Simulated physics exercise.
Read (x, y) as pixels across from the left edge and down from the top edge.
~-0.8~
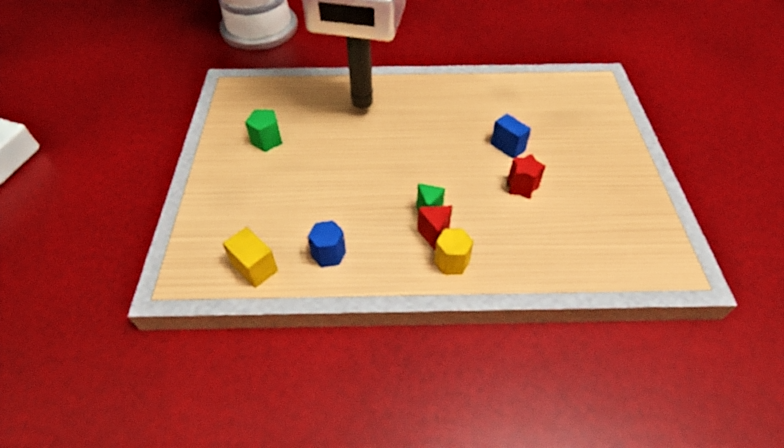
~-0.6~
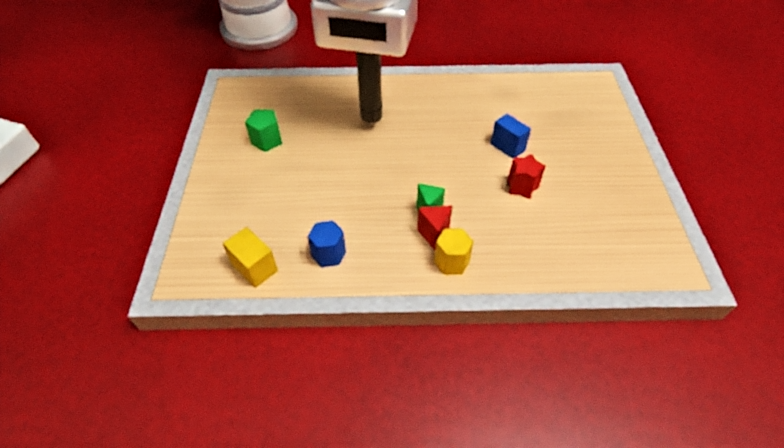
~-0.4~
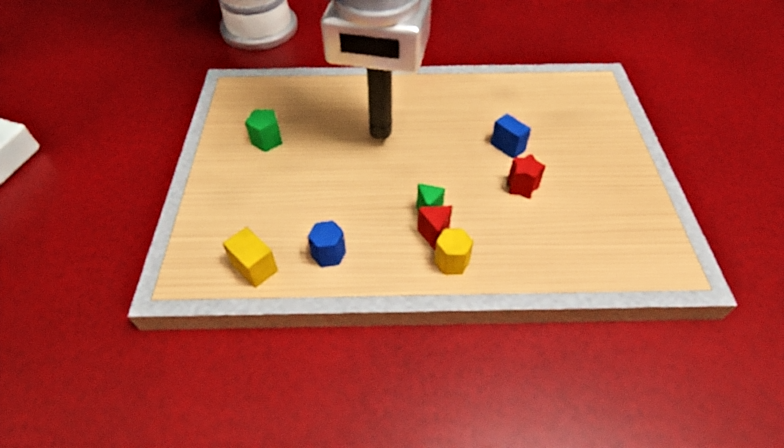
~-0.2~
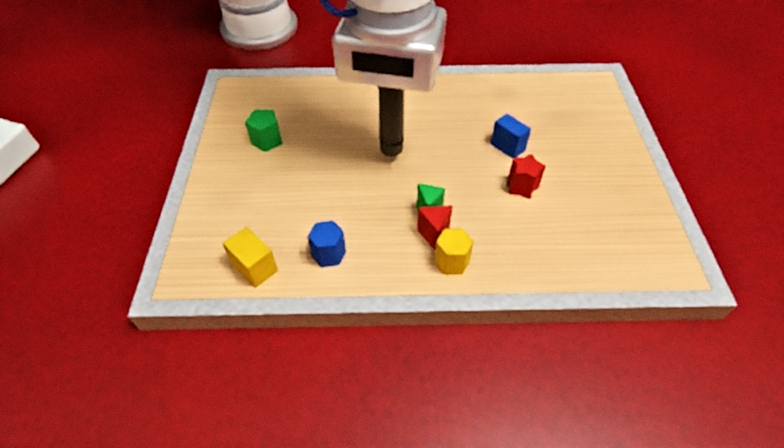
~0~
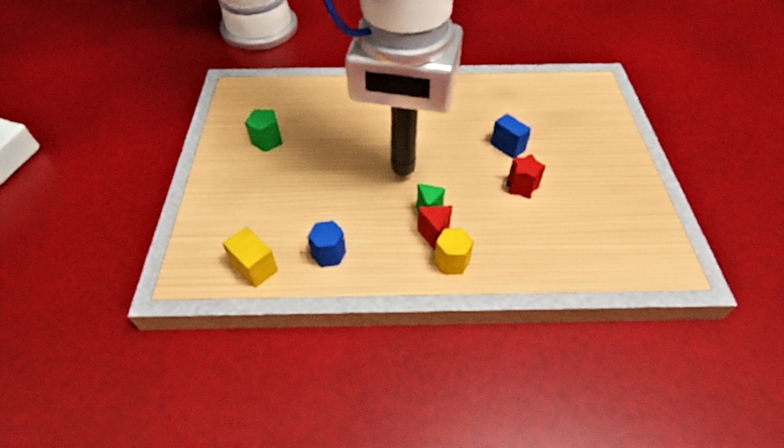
A robot arm's dark rod slid steadily down and slightly right across a wooden board, nearing a small green triangular block beside a red one and a yellow hexagon, while all the scattered blocks stayed still.
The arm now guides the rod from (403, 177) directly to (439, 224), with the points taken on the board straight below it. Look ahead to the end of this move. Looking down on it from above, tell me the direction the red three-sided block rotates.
Seen from overhead, it turns clockwise.
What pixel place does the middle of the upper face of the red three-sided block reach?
Its top centre lands on (441, 230).
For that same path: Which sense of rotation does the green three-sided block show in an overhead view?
Viewed from the top, it goes anticlockwise.
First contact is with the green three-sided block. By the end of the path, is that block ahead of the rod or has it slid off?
I believe the green three-sided block keeps its place ahead of the rod.
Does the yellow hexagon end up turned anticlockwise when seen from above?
I believe so.
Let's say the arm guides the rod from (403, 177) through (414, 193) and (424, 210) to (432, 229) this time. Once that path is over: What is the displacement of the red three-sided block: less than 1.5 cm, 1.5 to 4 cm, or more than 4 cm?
Answer: 1.5 to 4 cm.
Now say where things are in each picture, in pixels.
In the first picture, tip of the rod (362, 103), middles of tops, green three-sided block (430, 191), red three-sided block (437, 214), yellow hexagon (455, 241).
In the second picture, rod (371, 117), nothing pushed.
In the third picture, rod (381, 132), nothing pushed.
In the fourth picture, rod (392, 149), nothing pushed.
In the fifth picture, rod (403, 168), green three-sided block (430, 191), red three-sided block (437, 214), yellow hexagon (455, 241).
The first path, step by step. Halfway along, rod (423, 191); green three-sided block (432, 195), turned 15° anticlockwise; red three-sided block (438, 216).
At the end, rod (440, 215); green three-sided block (455, 218), turned 40° anticlockwise; red three-sided block (441, 230), turned 40° clockwise; yellow hexagon (457, 249), turned 25° anticlockwise.
